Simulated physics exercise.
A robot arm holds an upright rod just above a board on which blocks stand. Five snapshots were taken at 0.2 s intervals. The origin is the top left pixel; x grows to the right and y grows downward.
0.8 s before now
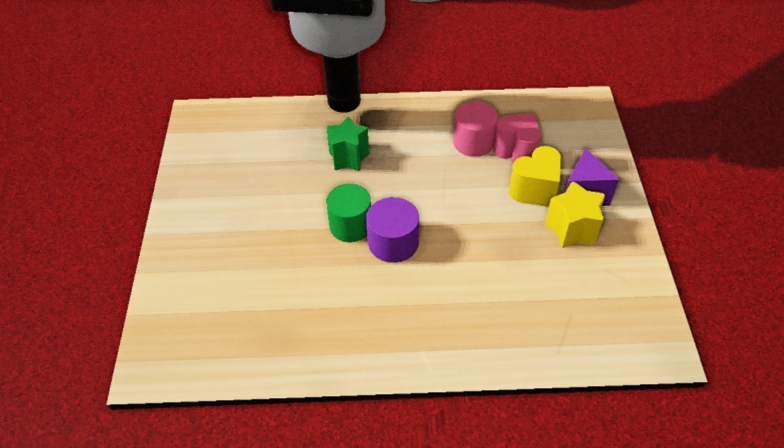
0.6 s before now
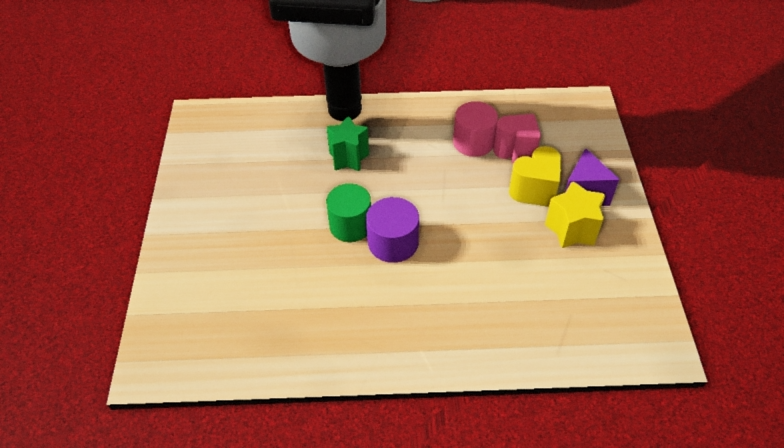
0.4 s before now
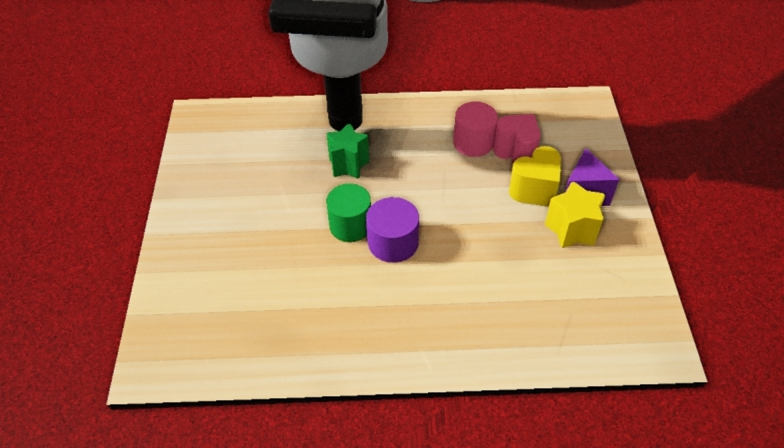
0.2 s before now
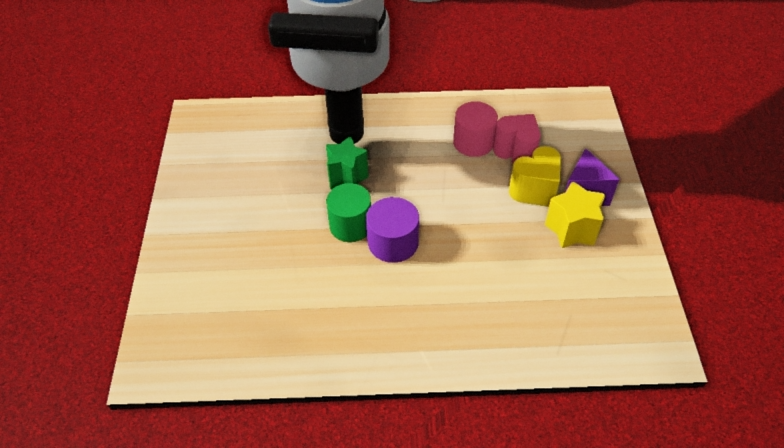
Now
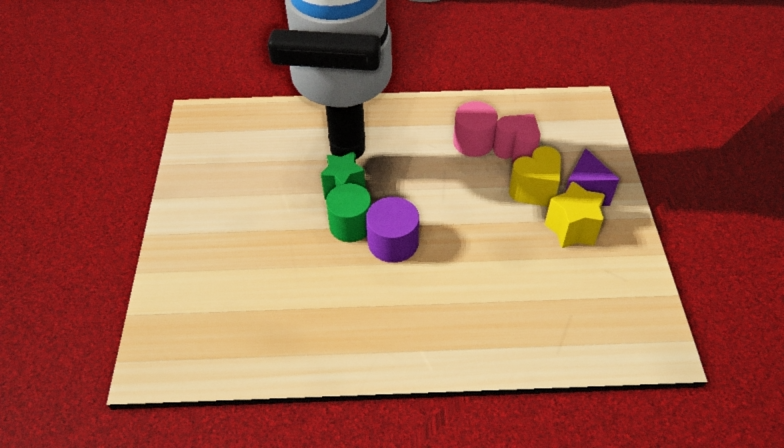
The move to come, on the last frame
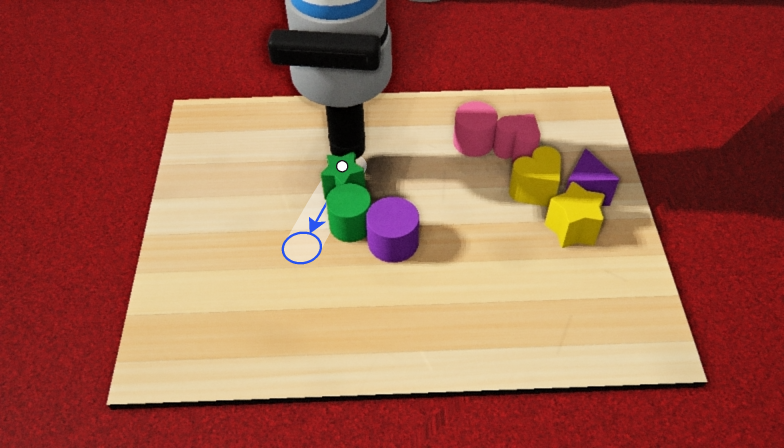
On a wooden board scattered with colored blocks, a robot arm's black rod moved toward the green star and pushed it a short way down, close to the green cylinder, while the other blocks stayed put.
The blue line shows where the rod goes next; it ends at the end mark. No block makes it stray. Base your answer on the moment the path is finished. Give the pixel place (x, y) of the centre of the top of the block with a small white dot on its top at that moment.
Its top middle is near (291, 251).
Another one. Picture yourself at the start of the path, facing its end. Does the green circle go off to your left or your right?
To the left.
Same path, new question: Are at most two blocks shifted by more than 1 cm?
Yes.
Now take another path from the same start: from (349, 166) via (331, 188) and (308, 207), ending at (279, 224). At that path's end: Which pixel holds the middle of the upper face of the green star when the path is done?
Its top face will be centred at roughly (304, 217).
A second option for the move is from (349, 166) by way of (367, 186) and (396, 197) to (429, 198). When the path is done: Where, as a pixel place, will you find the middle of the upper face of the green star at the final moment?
I'd place it at (351, 182), taking the centre of its top.
The line goes from (349, 166) directly to (302, 248); the dot is on the green star.
On the path given first. One third of the way, rod at (332, 175); green star at (325, 191); green circle at (343, 217).
Two thirds of the way, rod at (315, 203); green star at (308, 220); green circle at (341, 244).
At the end, rod at (299, 232); green star at (291, 251); green circle at (341, 253); purple circle unmoved.
